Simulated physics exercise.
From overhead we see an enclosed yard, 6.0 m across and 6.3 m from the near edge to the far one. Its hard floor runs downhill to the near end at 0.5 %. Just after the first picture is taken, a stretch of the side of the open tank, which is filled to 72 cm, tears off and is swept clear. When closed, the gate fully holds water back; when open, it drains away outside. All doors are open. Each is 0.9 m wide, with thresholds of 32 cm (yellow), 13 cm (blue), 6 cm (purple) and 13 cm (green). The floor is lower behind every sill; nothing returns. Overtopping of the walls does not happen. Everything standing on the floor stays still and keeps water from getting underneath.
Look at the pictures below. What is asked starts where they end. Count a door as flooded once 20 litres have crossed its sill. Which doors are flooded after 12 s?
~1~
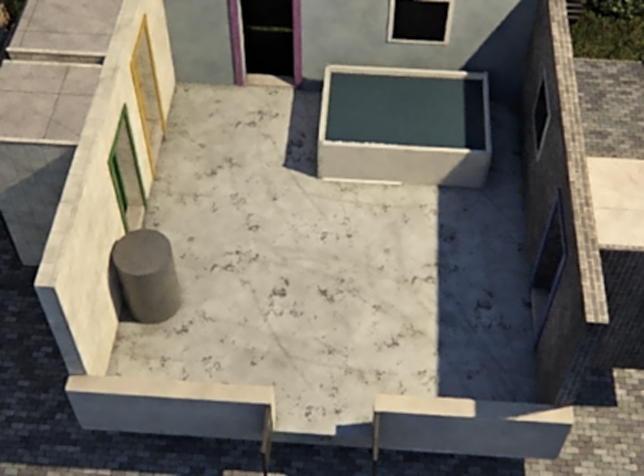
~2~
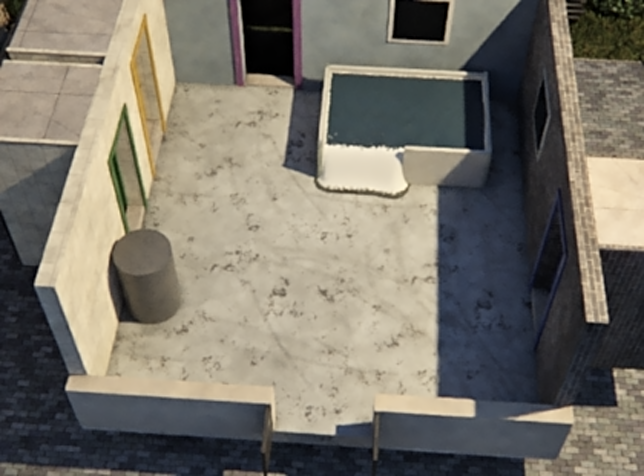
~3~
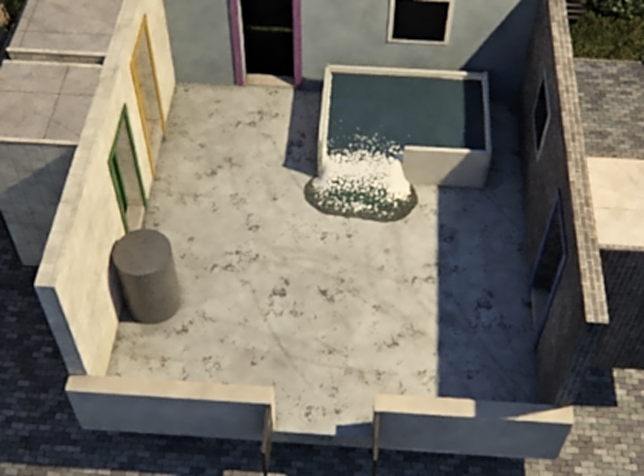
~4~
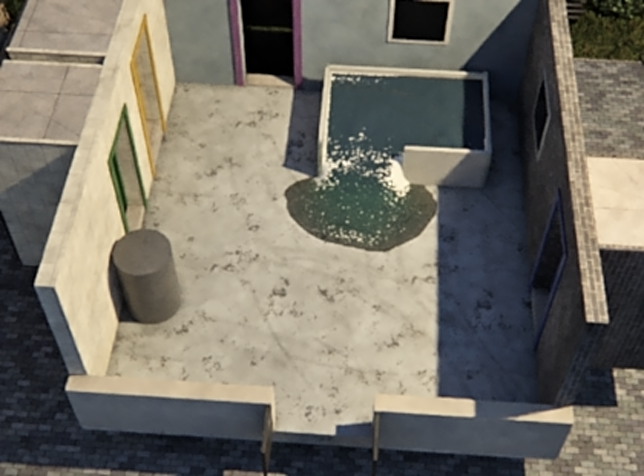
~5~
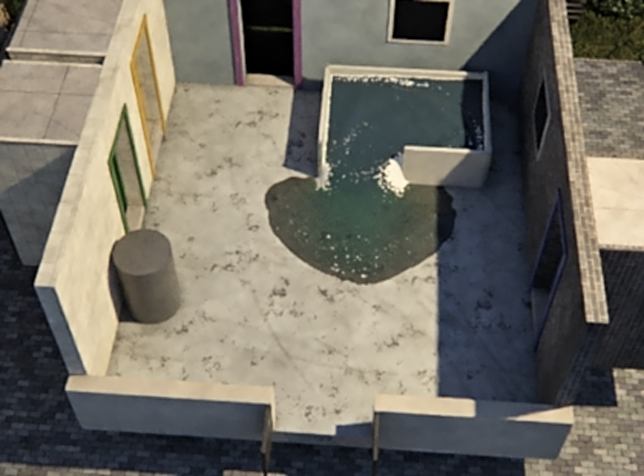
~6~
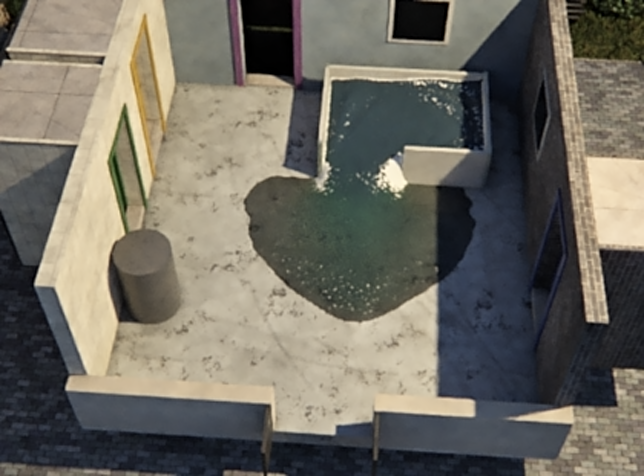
My prediction: For the yellow door I'd say within the limit; for the blue door I'd say within the limit; for the purple door I'd say within the limit; for the green door I'd say within the limit.
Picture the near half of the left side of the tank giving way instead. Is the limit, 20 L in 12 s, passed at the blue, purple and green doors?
The blue door comes out less than that, the purple door more than that and the green door more than that.
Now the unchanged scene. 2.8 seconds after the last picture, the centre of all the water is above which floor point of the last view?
Around (351, 244).
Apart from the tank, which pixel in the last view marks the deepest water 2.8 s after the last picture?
Around (121, 313).
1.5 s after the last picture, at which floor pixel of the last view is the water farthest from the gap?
Somewhere around (100, 402).
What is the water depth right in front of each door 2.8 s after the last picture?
Centimetres: Yellow 0 / blue 10 / purple 0 / green 8.
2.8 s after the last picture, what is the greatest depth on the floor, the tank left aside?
About 36 cm at most.
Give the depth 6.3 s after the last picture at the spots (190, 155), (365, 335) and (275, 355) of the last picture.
Taking the spots in order: 2 cm, 11 cm, 11 cm.
Then, 0.7 s after the last picture water covers 50 % of the floor and is deepest (40 cm) near (343, 184); yellow door not reached, blue door not reached, purple door not reached, green door not reached.
Then, 1.5 s after the last picture water covers 60 % of the floor and is deepest (30 cm) near (343, 184); yellow door not reached, blue door 5 cm at the sill, 0 L in, purple door not reached, green door 4 cm at the sill, 0 L in.
Then, 2.8 s after the last picture water covers 65 % of the floor and is deepest (36 cm) near (121, 313); yellow door not reached, blue door 10 cm at the sill, 0 L in, purple door not reached, green door 8 cm at the sill, 0 L in.
Then, 6.3 s after the last picture water covers 90 % of the floor and is deepest (14 cm) near (259, 413); yellow door 2 cm at the sill, 0 L in, blue door 5 cm at the sill, 0 L in, purple door 4 cm at the sill, 0 L in, green door 7 cm at the sill, 0 L in.
Then, 11.3 s after the last picture water covers 95 % of the floor and is deepest (10 cm) near (487, 143); yellow door 4 cm at the sill, 0 L in, blue door 6 cm at the sill, 0 L in, purple door 6 cm at the sill, 0 L in, green door 6 cm at the sill, 0 L in.
